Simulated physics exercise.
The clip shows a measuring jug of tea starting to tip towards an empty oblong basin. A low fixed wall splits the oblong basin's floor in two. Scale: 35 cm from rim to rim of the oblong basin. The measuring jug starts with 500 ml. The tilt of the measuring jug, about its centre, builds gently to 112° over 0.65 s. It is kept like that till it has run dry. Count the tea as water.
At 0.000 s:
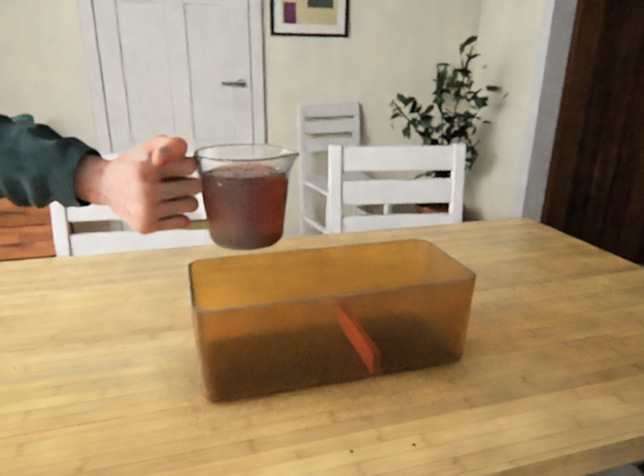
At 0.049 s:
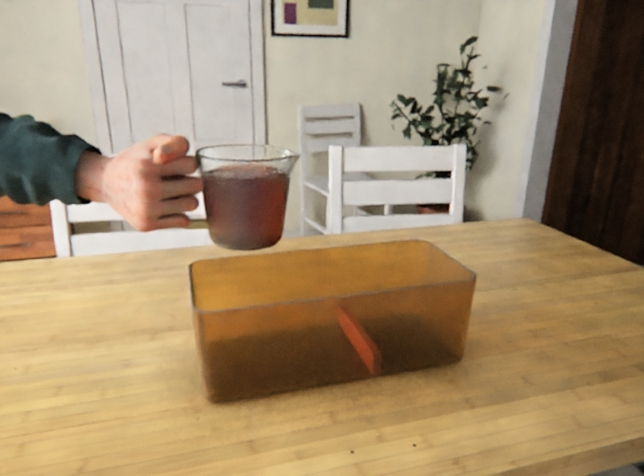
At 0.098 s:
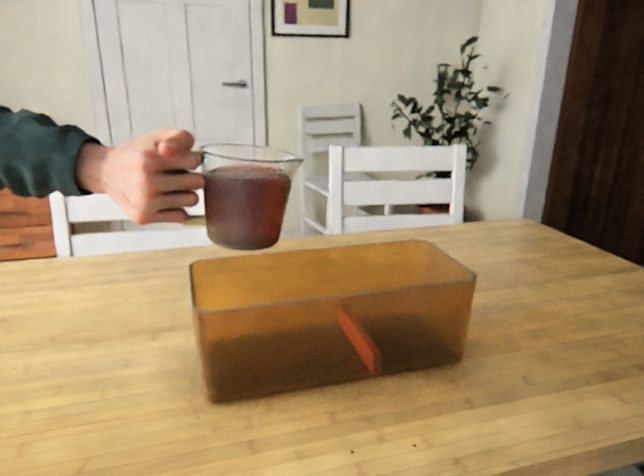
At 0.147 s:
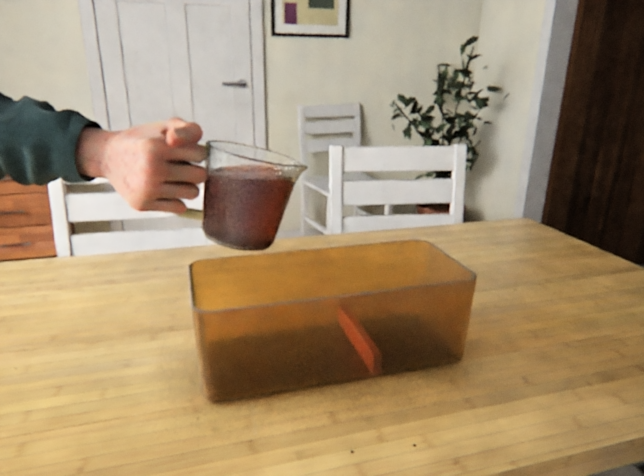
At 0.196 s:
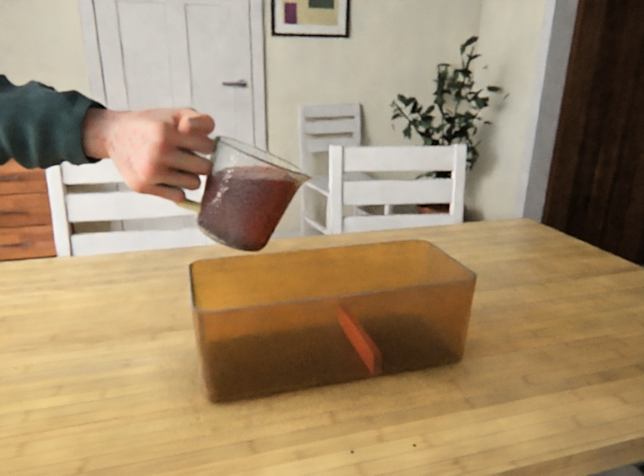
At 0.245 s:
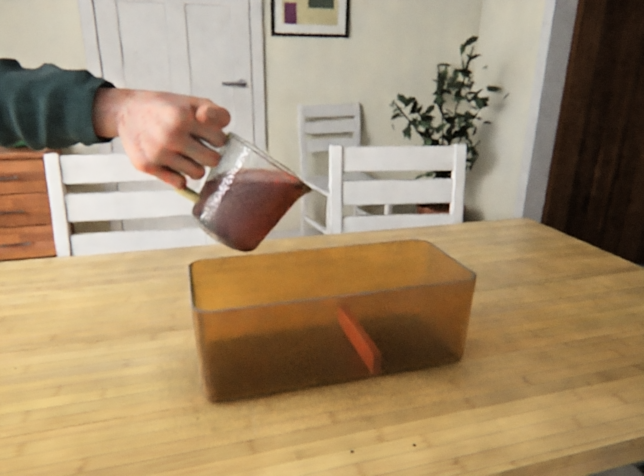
At the start, a hand on the left holds a clear measuring jug of dark reddish tea upright above an amber, see-through oblong basin on a wooden table. The hand then gradually tilts the jug to the right, its spout lowering while the basin stays still.
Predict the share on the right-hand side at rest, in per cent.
Roughly 15 per cent is past the wall.
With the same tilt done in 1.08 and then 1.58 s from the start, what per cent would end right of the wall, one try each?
In turn about 15 and 25 per cent.
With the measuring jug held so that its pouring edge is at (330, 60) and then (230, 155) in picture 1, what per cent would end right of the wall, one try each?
First 75, then 20 per cent.
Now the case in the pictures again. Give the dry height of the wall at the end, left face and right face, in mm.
Some 16 mm on the left and 26 mm on the right.
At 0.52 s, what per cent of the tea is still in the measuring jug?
Near 44 in a hundred.
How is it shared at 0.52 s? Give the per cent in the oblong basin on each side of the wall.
Near 30 on the left, 2 on the right.
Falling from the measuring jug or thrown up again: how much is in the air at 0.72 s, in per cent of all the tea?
Some 6 per cent.
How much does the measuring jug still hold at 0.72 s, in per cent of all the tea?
Near 5 in a hundred.
After 0.52 s the tilt is 101° and 45 per cent is still to pour, 30 is left of the wall and 2 right of it.
After 0.72 s the tilt is 112° and 5 per cent is still to pour, 83 is left of the wall and 6 right of it.
After 0.92 s the tilt is 112° and 0 per cent is still to pour, 83 is left of the wall and 14 right of it.
After 1.15 s the tilt is 112° and 0 per cent is still to pour, 83 is left of the wall and 14 right of it.
In the end 83 per cent lies left of the wall, 15 right of it and 3 outside.
